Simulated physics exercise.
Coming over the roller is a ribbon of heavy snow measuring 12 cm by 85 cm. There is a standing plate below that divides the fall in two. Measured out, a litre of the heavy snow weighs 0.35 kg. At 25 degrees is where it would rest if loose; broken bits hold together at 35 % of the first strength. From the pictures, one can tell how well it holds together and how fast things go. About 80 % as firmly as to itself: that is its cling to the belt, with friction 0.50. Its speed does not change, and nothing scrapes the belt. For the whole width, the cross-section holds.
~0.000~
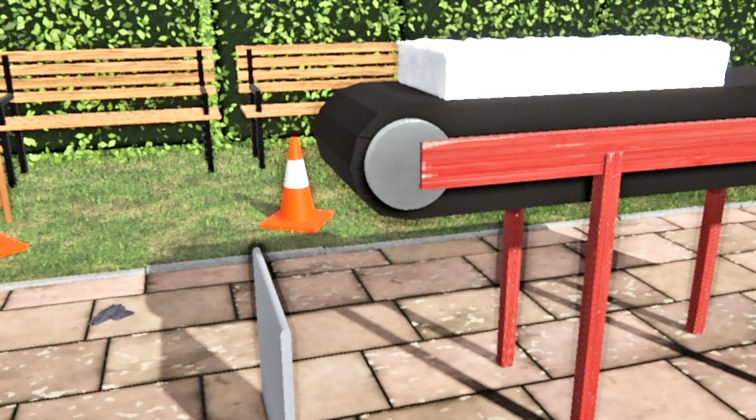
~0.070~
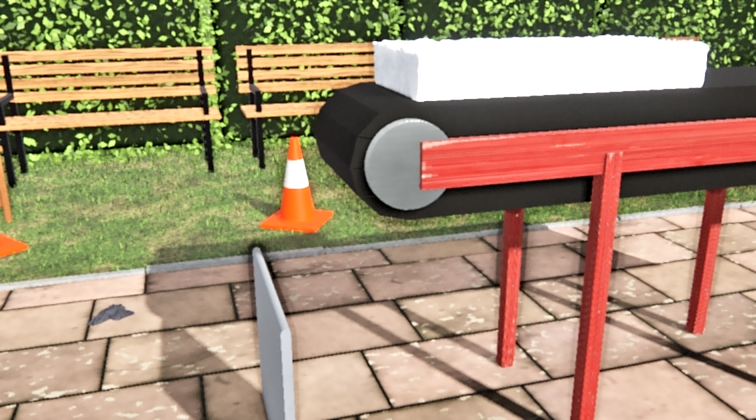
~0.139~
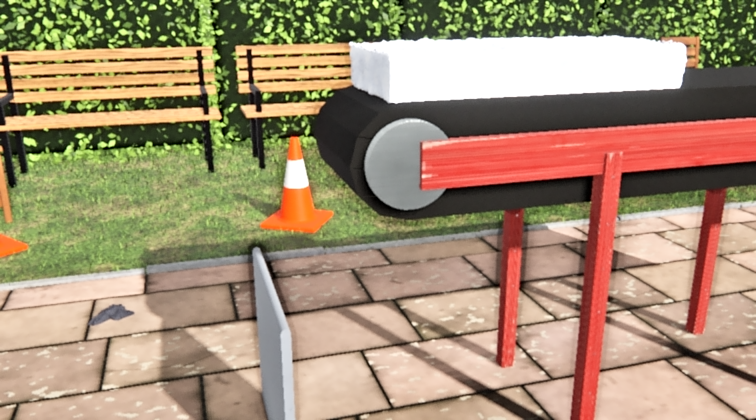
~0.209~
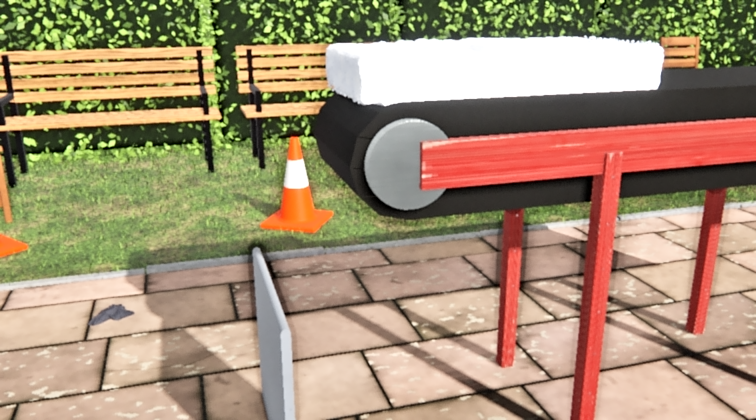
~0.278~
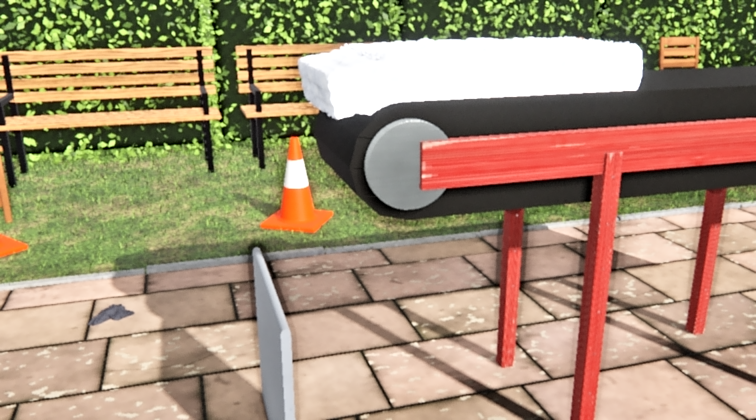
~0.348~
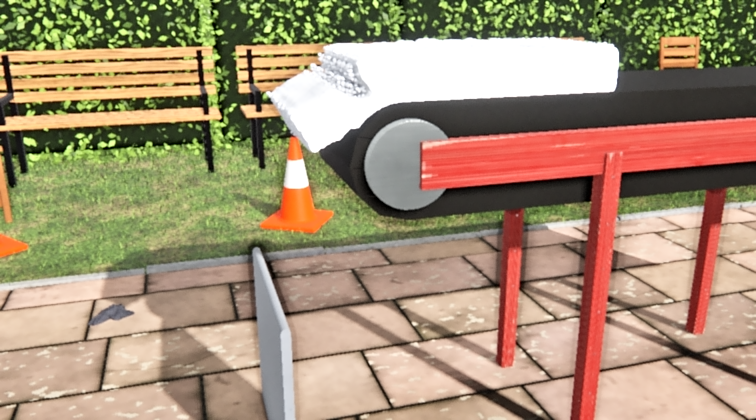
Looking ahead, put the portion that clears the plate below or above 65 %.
I'd bet on it landing past the 65 % line.
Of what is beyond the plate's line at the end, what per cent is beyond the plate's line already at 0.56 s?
I'd put it near 20 per cent.
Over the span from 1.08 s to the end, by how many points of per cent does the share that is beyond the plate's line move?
Roughly 16 %.
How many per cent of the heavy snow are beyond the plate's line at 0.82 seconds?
Roughly 45 percent.
By 0.56 s, 17 % is beyond the plate's line.
By 0.82 s, 44 % is beyond the plate's line.
By 1.08 s, 70 % is beyond the plate's line.
By 1.33 s, 85 % is beyond the plate's line.
By 2.53 s, at the end, 85 % is beyond the plate's line.
